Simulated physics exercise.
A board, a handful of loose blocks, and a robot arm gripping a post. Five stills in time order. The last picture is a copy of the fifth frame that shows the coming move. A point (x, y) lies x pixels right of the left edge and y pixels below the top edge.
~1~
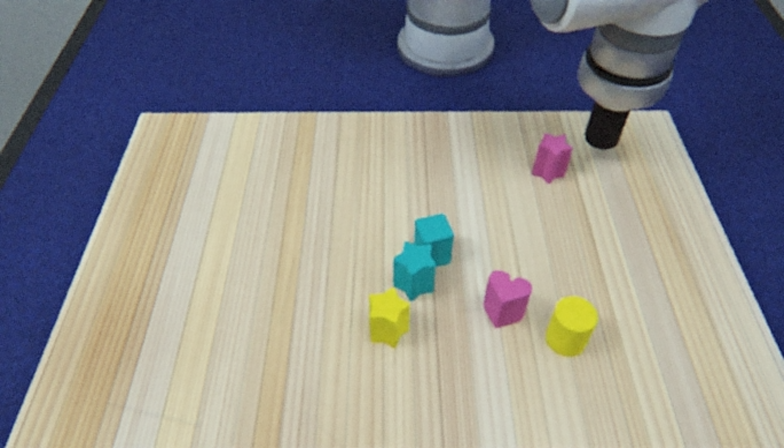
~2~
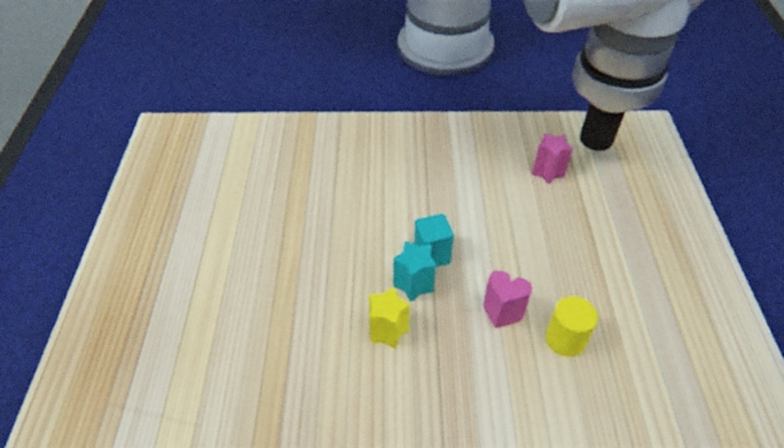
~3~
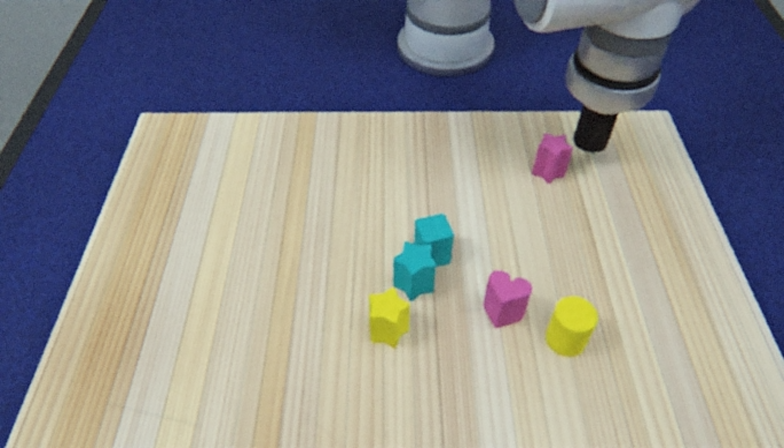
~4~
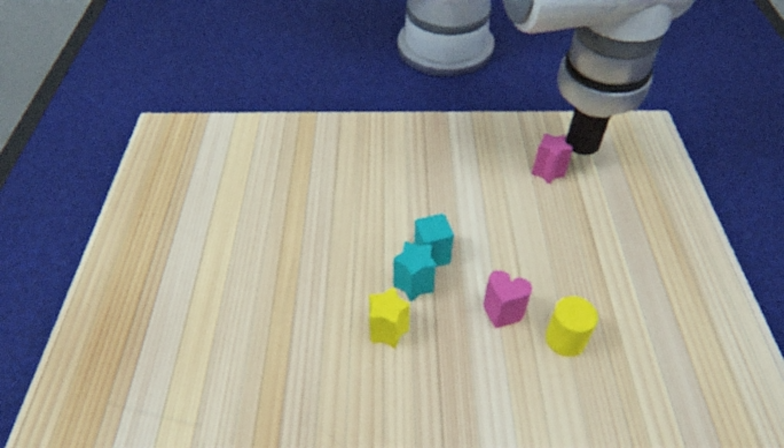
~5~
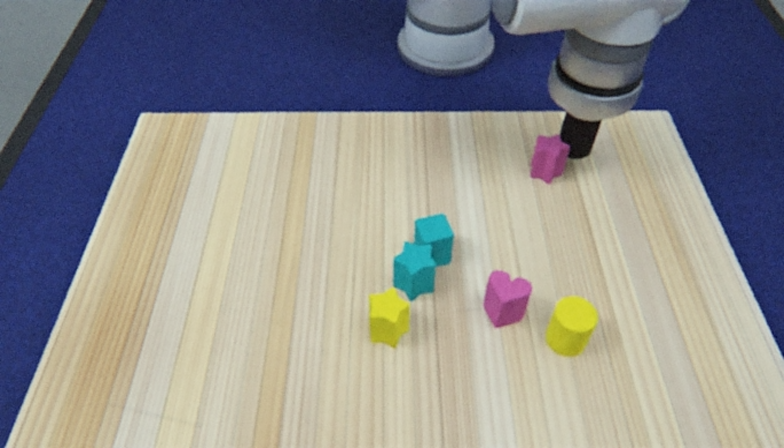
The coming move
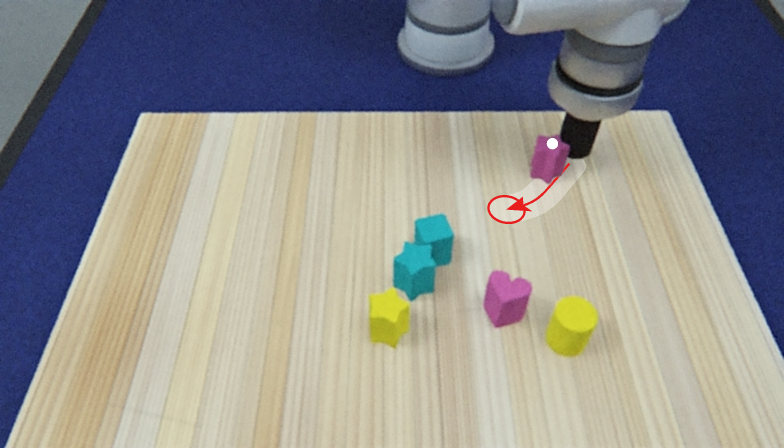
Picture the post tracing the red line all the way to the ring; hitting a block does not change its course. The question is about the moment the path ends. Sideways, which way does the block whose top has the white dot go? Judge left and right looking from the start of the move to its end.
Rightward.
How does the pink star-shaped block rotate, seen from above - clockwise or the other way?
Verdict: Clockwise.
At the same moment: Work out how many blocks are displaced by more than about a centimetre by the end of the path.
Moved: 1.
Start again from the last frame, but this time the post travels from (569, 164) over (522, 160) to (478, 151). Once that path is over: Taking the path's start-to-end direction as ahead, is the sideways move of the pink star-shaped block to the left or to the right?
It's going to go left.
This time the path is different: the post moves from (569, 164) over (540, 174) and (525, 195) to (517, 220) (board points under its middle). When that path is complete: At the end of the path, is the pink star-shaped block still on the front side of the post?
Final answer: No.
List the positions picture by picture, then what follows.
The first picture shows tip of the post at (601, 140), middles of tops, pink star-shaped block at (556, 143).
The second picture shows post at (596, 141), nothing pushed.
The third picture shows post at (590, 143), nothing pushed.
The fourth picture shows post at (582, 145), nothing pushed.
The fifth picture shows post at (574, 149), pink star-shaped block at (552, 144).
The line goes from (569, 164) over (553, 182) and (535, 200) to (506, 209); the dot is on the pink star-shaped block.
What follows on the original path. One third of the way, post at (558, 167); pink star-shaped block at (532, 156), turned 15° clockwise.
Two thirds of the way, post at (539, 185); pink star-shaped block at (512, 163), turned 45° clockwise.
At the end, post at (510, 194); pink star-shaped block at (492, 162), turned 80° clockwise.
